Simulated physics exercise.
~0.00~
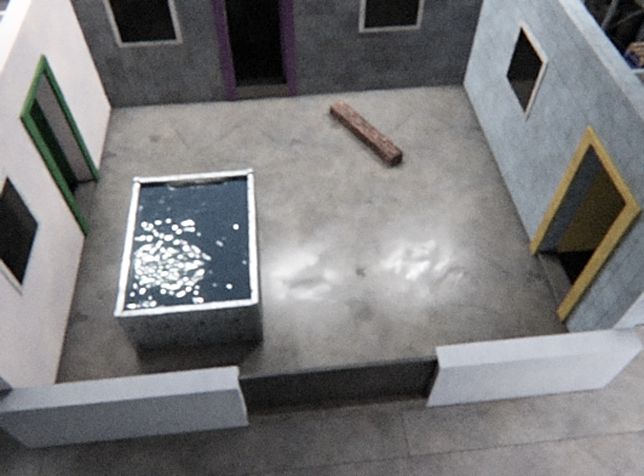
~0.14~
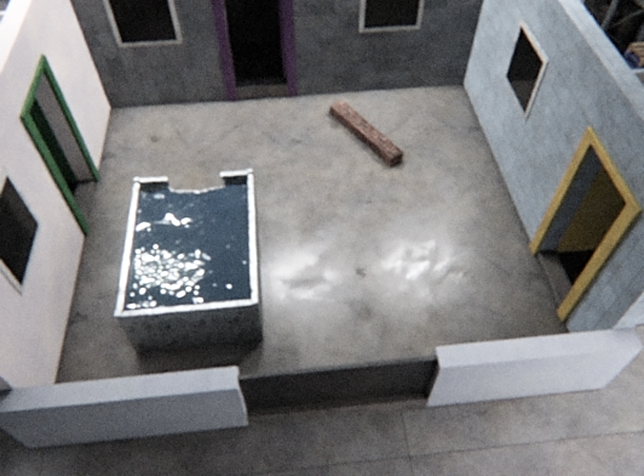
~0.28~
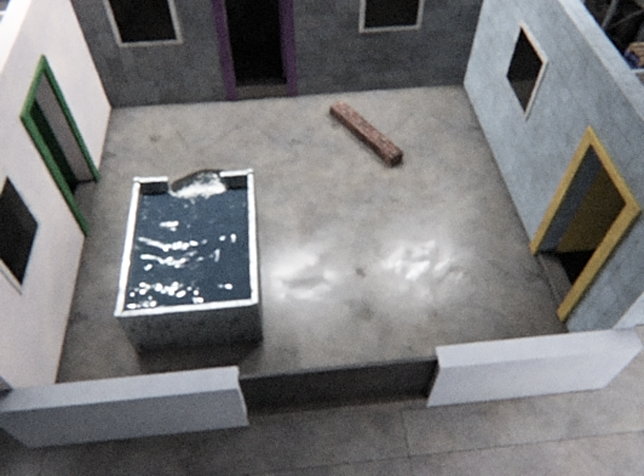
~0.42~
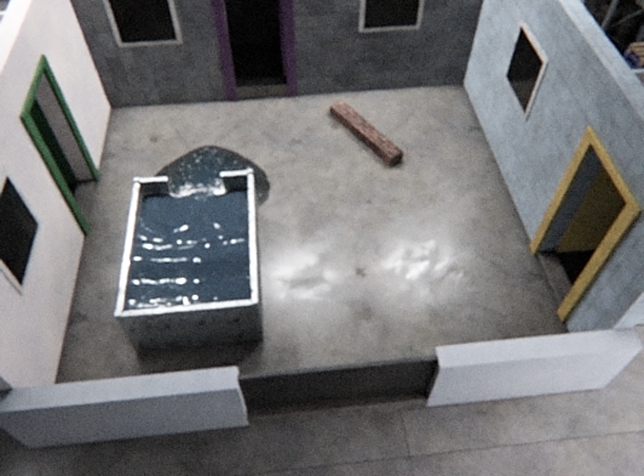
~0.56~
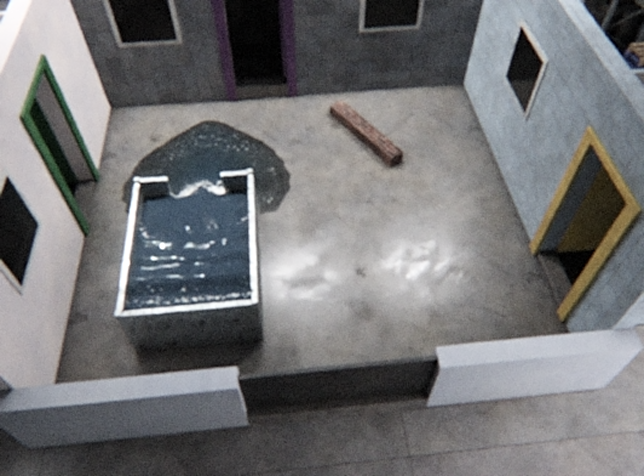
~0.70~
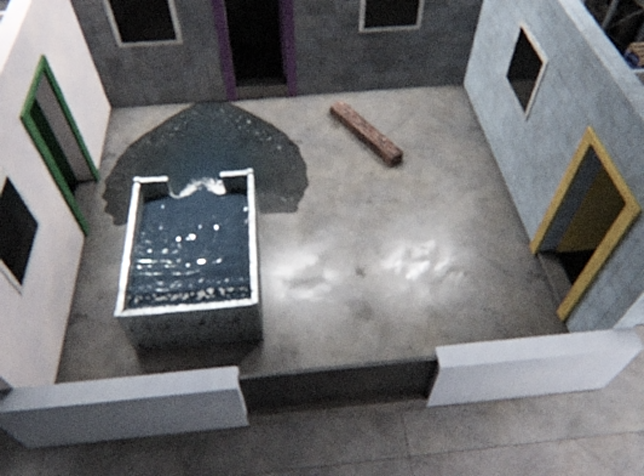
A walled floor held a tank of still water, a brown block and coloured doorways; then the middle of the tank's far side opened, and water poured out and spread across the floor behind it.
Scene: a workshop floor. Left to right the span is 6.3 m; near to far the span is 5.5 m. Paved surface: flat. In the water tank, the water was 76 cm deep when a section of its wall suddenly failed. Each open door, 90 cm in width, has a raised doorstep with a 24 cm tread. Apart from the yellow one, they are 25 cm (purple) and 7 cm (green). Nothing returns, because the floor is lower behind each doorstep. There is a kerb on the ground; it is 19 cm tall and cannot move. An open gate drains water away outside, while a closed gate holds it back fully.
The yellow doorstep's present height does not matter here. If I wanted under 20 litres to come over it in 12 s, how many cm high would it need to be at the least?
It would need to be about 6 cm high.
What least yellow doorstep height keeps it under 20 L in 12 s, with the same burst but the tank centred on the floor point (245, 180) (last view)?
With that change, some 6.0 centimetres.
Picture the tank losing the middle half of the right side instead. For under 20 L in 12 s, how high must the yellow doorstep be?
Then something near 21 cm.
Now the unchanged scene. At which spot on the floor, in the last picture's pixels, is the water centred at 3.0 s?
The water is centred near (222, 190).
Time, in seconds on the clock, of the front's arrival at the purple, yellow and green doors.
Purple door 0.9 seconds, yellow door 4.5 seconds, green door 0.9 seconds.
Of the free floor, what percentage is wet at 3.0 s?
Wet share: Near 40 %.
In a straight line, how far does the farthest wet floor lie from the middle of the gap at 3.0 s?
About 5.2 metres out.
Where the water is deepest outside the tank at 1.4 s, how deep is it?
I'd put it near 42 cm.
After 1.4 s water covers 30 % of the floor, deepest (42 cm) near (200, 214); it has not reached the yellow door.
After 3.0 s water covers 40 % of the floor, deepest (28 cm) near (200, 214); it has not reached the yellow door.
After 12.0 s water covers 95 % of the floor, deepest (11 cm) near (193, 402); 10 cm at the yellow door, 4 litres in over its 8 cm doorstep.
At the yellow door as built, the water arrived by 4.5 s and peaked near 11 cm at 11.2 s.
With a doorstep of 5 cm, 28 litres would have come in within the 12 s; with 6.5 cm, 14 litres. So under 20 litres takes about 6 cm.
